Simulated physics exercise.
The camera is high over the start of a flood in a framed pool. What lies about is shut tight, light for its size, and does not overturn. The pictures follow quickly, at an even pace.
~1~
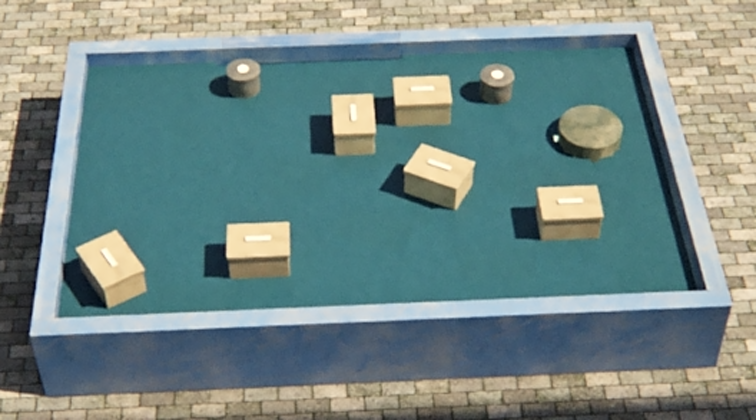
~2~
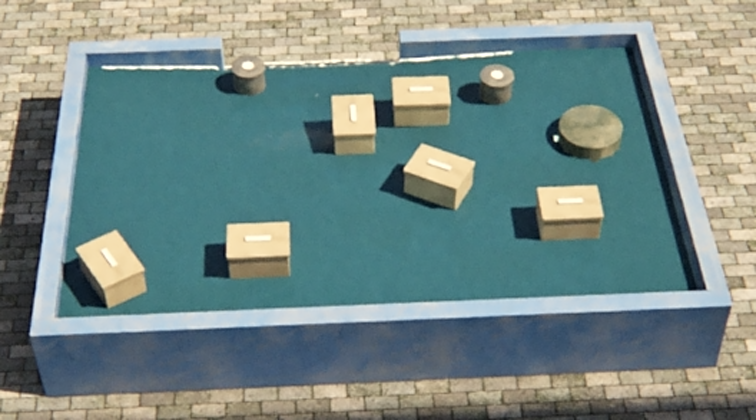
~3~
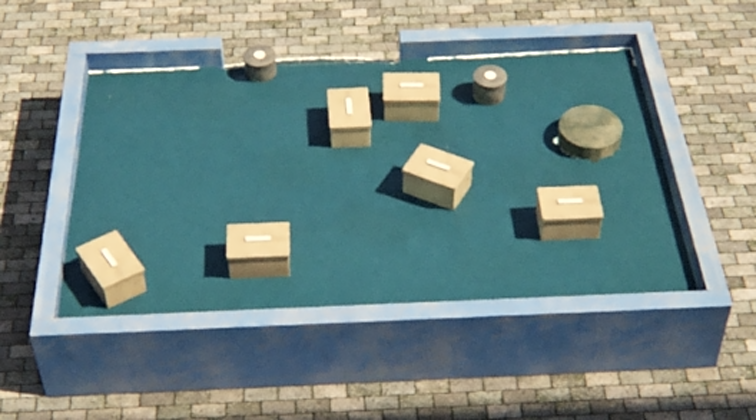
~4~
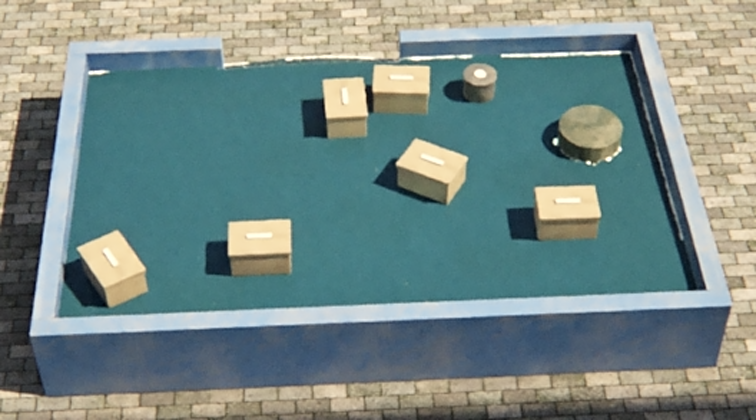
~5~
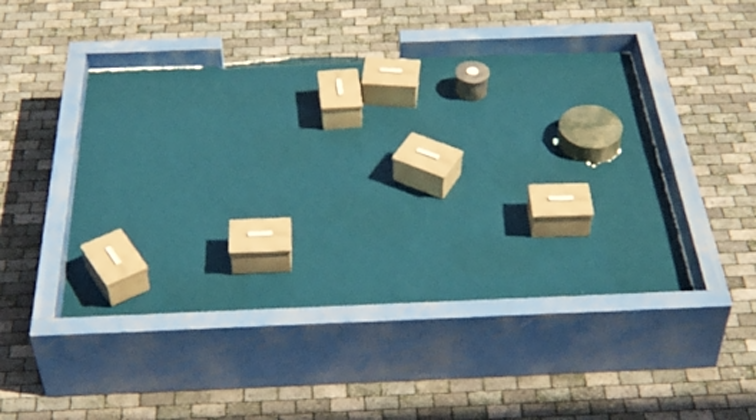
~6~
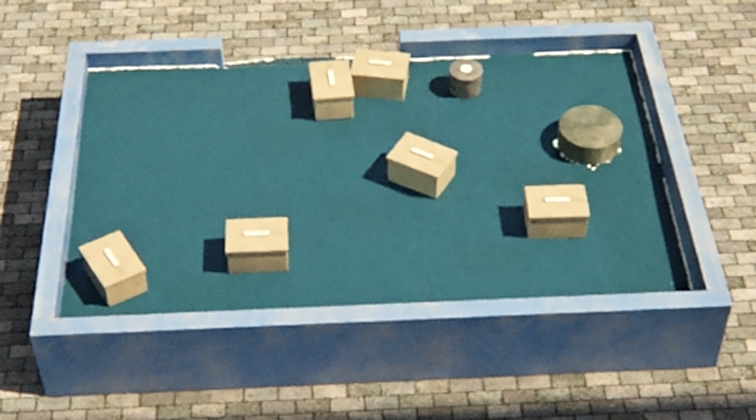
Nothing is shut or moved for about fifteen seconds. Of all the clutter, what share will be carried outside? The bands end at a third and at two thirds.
That comes to from one to two thirds.
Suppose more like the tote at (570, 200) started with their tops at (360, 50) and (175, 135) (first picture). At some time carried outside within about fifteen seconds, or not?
As listed: Washed out, through.
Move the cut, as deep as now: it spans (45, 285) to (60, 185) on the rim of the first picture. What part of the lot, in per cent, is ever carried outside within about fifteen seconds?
Near 20 in a hundred.
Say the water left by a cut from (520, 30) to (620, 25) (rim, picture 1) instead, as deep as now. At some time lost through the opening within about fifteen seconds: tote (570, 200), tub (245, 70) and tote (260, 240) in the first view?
As listed: Stays, stays, still in.
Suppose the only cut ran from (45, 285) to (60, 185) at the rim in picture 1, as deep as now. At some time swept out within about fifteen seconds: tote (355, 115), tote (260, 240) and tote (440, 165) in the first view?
In turn: Stays, yes, stays.
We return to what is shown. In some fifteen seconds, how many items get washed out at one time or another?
5 of them.
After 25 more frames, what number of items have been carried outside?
I count 4.
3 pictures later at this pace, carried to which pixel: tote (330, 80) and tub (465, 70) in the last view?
Close to (309, 58) and (437, 72).
A moment on, 2 of 8 are out; 6 afloat.
Next, 4 of 8 are out; 4 afloat.
Later, 4 of 8 are out; 4 afloat.
In the end, 5 of 8 are out; 3 afloat.
